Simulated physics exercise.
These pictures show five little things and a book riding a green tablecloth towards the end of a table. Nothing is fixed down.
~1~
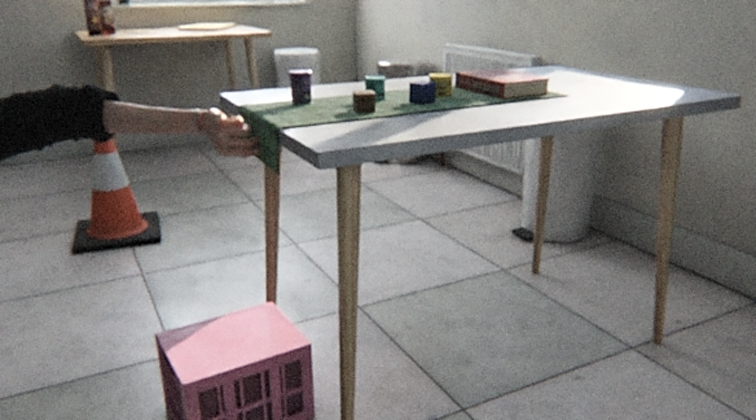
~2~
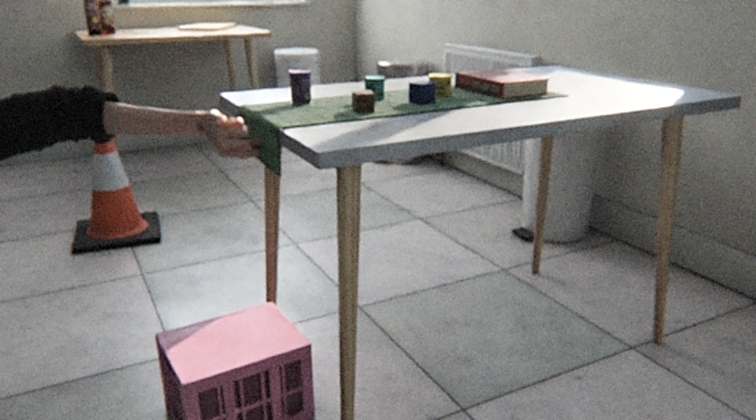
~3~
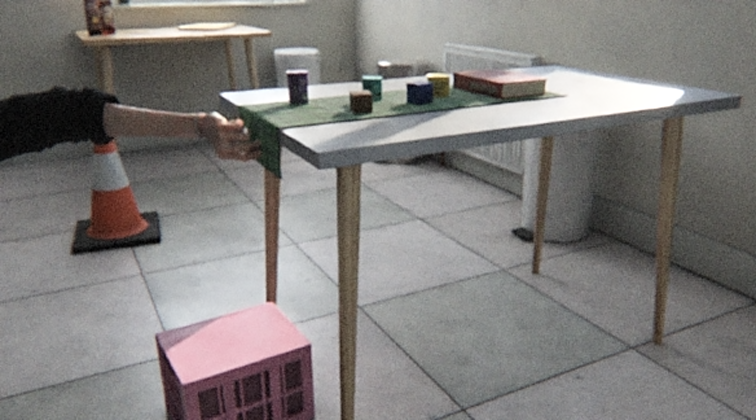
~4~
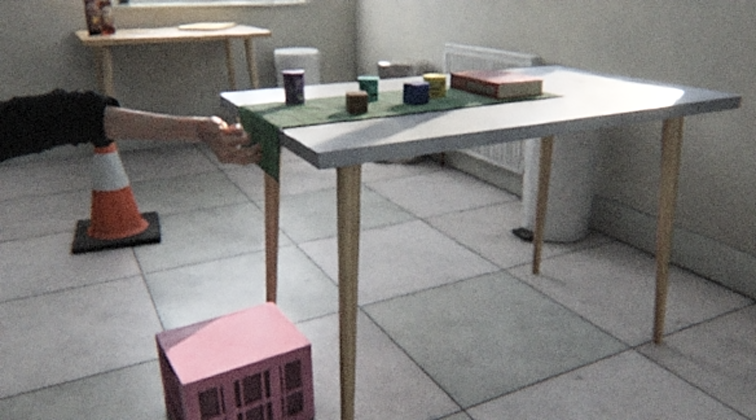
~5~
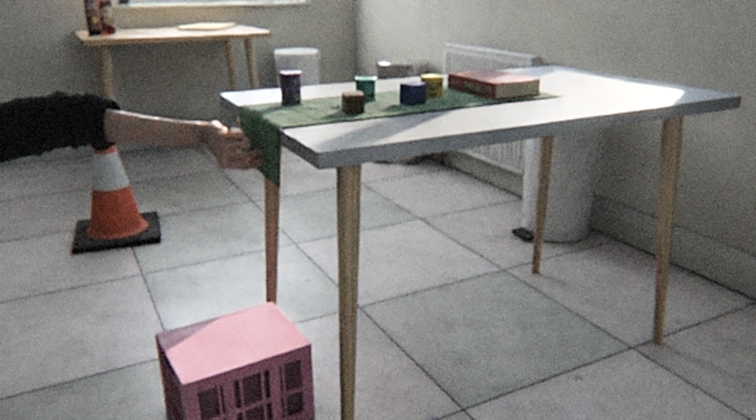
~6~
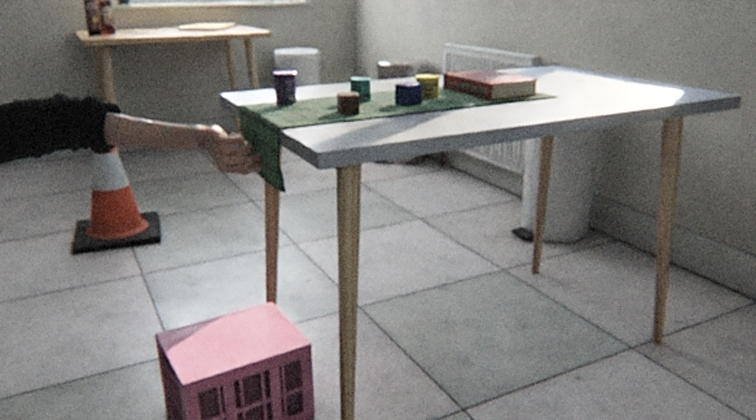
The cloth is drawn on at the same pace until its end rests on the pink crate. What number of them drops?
The table loses four.
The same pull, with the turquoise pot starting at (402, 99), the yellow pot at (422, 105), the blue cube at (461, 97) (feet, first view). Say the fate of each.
The turquoise pot comes down; the yellow pot drops off; the blue cube keeps its place on top.
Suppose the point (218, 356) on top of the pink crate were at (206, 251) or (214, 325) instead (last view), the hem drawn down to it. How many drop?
It would be 1 and 3.
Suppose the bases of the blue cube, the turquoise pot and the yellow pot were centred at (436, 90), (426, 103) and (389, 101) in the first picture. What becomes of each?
The blue cube stays on, the turquoise pot tumbles off, the yellow pot falls.
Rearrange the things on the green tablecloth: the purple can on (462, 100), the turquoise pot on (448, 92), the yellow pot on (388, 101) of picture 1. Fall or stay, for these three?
The purple can holds on, the turquoise pot survives, the yellow pot drops off.
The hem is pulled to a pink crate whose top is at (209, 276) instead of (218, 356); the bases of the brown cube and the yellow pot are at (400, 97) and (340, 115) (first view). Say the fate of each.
The brown cube holds on, the yellow pot falls.
Soon after, hem near (263, 237); purple can gone.
After that, hem near (264, 288); purple can and brown cube gone.
In the end, hem on the crate; purple can, brown cube, turquoise pot and blue cube gone. The count of fallen things is four.
